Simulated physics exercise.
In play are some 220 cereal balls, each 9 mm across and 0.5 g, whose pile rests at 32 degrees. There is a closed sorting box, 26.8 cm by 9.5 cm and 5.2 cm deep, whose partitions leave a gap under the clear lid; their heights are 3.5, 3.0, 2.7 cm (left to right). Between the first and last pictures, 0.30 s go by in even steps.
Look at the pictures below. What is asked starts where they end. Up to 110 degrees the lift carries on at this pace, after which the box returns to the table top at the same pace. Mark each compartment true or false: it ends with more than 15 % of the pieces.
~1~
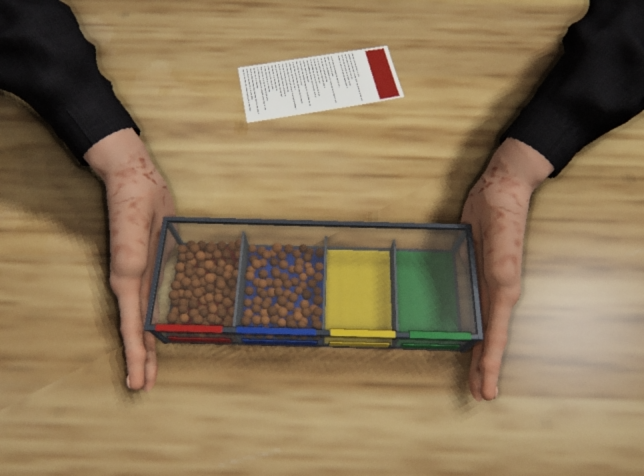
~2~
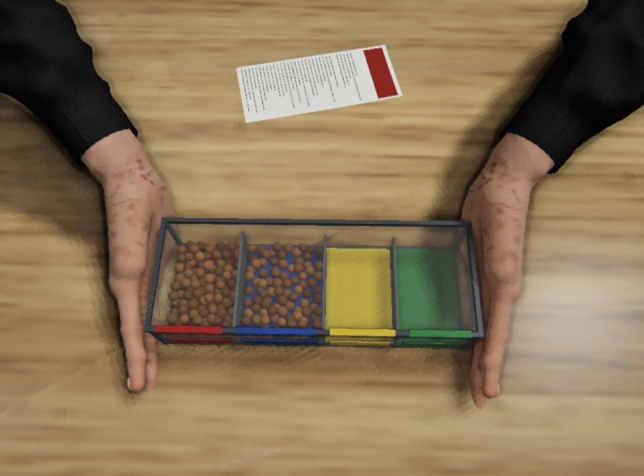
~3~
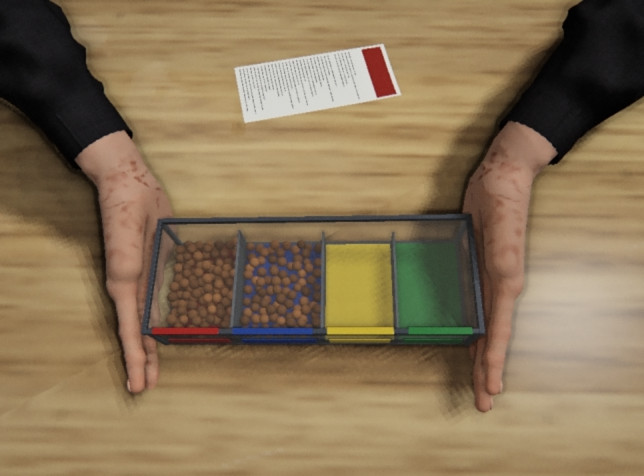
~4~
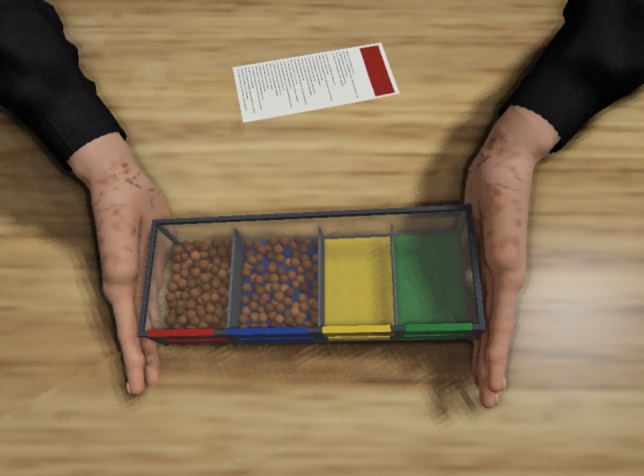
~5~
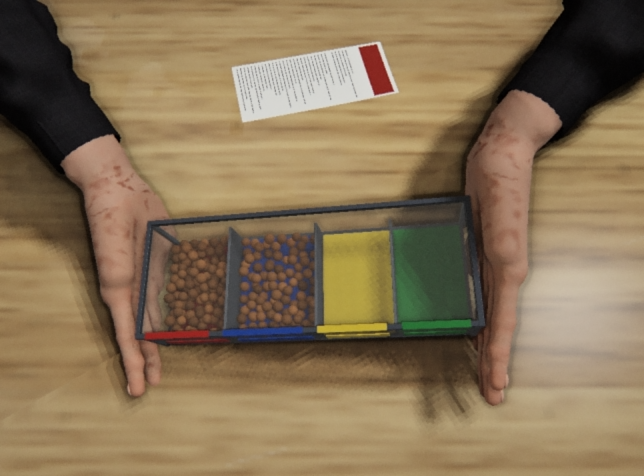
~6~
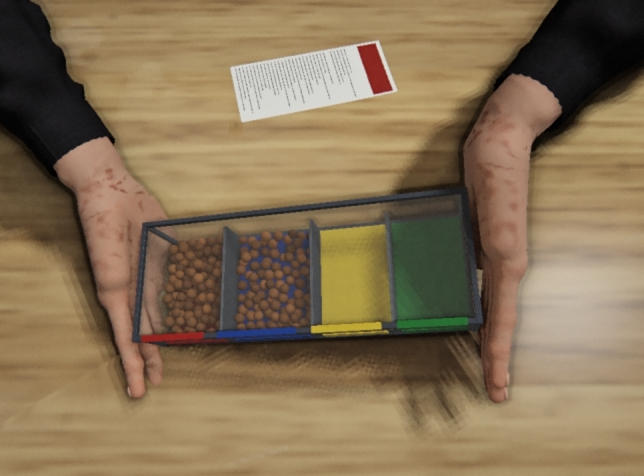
Red: True, blue: True, green: False, yellow: False.
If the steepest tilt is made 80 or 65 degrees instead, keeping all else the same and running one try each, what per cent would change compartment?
About 0 and 0 per cent.
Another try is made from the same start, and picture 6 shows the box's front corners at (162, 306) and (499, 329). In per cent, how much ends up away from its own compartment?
Around 75 per cent, it would seem.
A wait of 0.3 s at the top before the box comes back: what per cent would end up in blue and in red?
Result - blue: 30 %; red: 70 %.
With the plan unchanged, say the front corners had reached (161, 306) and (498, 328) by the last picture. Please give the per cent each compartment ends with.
You'd see red at 20 percent, blue at 5, green at 75 and yellow at 0 percent.
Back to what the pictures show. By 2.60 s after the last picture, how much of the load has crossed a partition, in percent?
Around 15 percent.
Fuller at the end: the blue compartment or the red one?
It is the red one.
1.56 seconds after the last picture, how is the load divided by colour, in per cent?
The split is red at 65, blue at 35, green at 0 and yellow at 0 per cent.
Then, 1.56 s after the last picture, tilt 110 degrees; red 65 %, blue 35 %.
Then, 2.60 s after the last picture, tilt 50 degrees; red 70 %, blue 30 %.
Then, 3.61 s after the last picture, tilt 0 degrees; red 70 %, blue 30 %.
In the end, red 70 %, blue 30 %, green 0 %, yellow 0 %.
